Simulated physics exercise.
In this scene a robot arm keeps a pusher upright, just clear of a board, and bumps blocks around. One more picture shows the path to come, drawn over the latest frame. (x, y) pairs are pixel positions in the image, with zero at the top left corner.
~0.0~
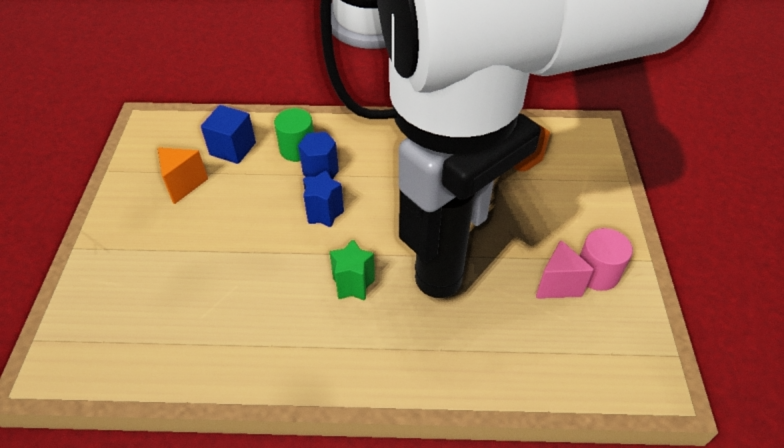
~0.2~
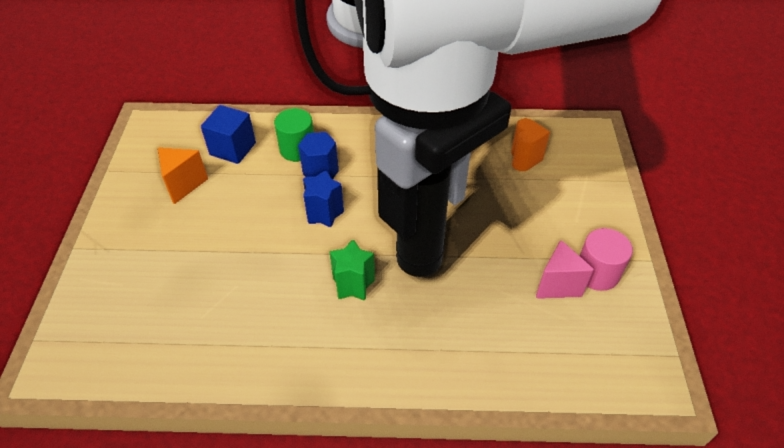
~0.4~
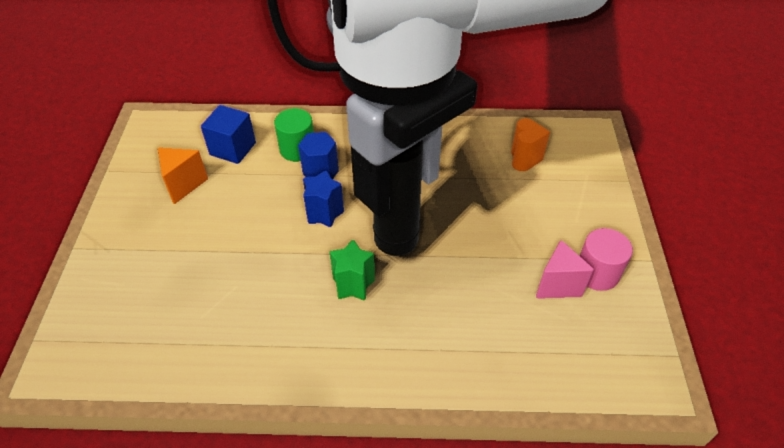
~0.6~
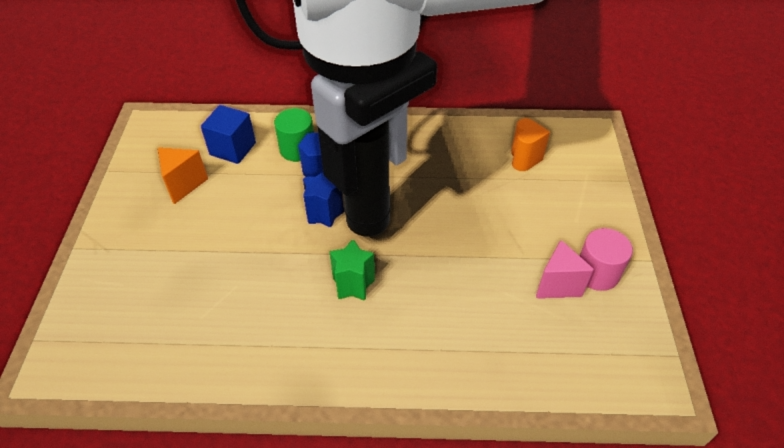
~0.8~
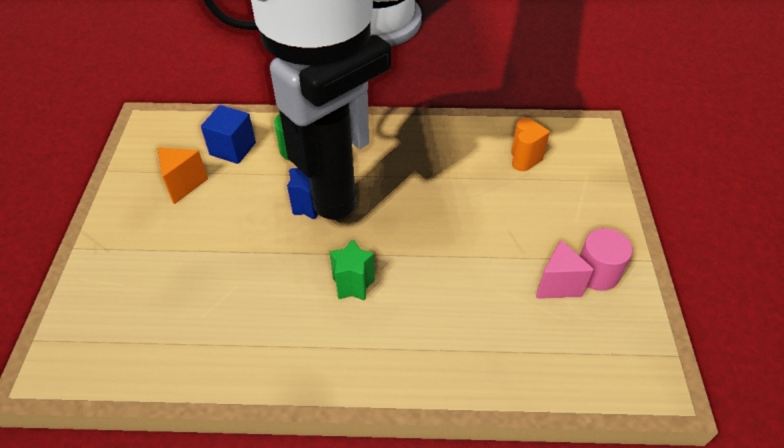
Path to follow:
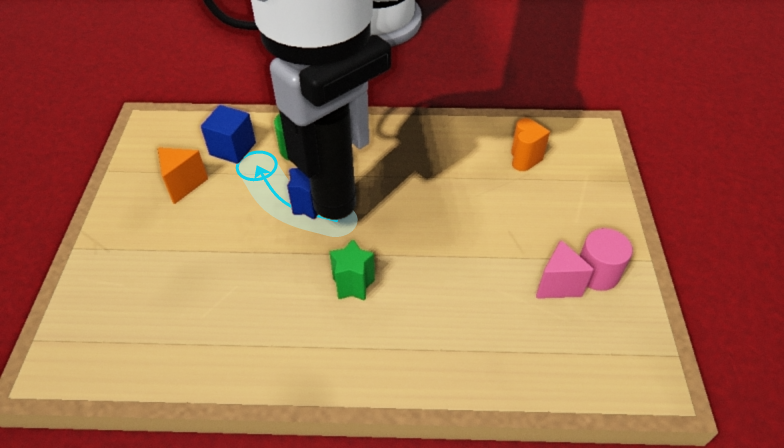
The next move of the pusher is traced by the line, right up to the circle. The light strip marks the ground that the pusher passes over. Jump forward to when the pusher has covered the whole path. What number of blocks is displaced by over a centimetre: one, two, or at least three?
I predict two.
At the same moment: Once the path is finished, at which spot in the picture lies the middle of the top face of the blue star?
Its top centre is at about (216, 135).
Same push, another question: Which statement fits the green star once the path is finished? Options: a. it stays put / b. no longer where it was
My pick is a.
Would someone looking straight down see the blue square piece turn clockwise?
I expect so.
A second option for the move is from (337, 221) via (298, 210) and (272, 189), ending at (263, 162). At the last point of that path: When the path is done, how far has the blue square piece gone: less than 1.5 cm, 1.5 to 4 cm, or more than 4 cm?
Overall it shifts between 1.5 and 4 cm.
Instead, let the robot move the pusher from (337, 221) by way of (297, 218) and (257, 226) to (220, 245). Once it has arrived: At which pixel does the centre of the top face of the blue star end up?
The answer is (265, 167).
Drawn move, from (337, 221) via (299, 210) and (272, 190), ending at (257, 166).
The first path, step by step. One third of the way, pusher at (296, 194); blue star at (268, 165).
Two thirds of the way, pusher at (269, 174); blue star at (241, 146).
At the end, pusher at (253, 149); blue square piece at (213, 110), turned 35° clockwise; green circular block still; blue star at (216, 135), turned 30° anticlockwise; green star still.
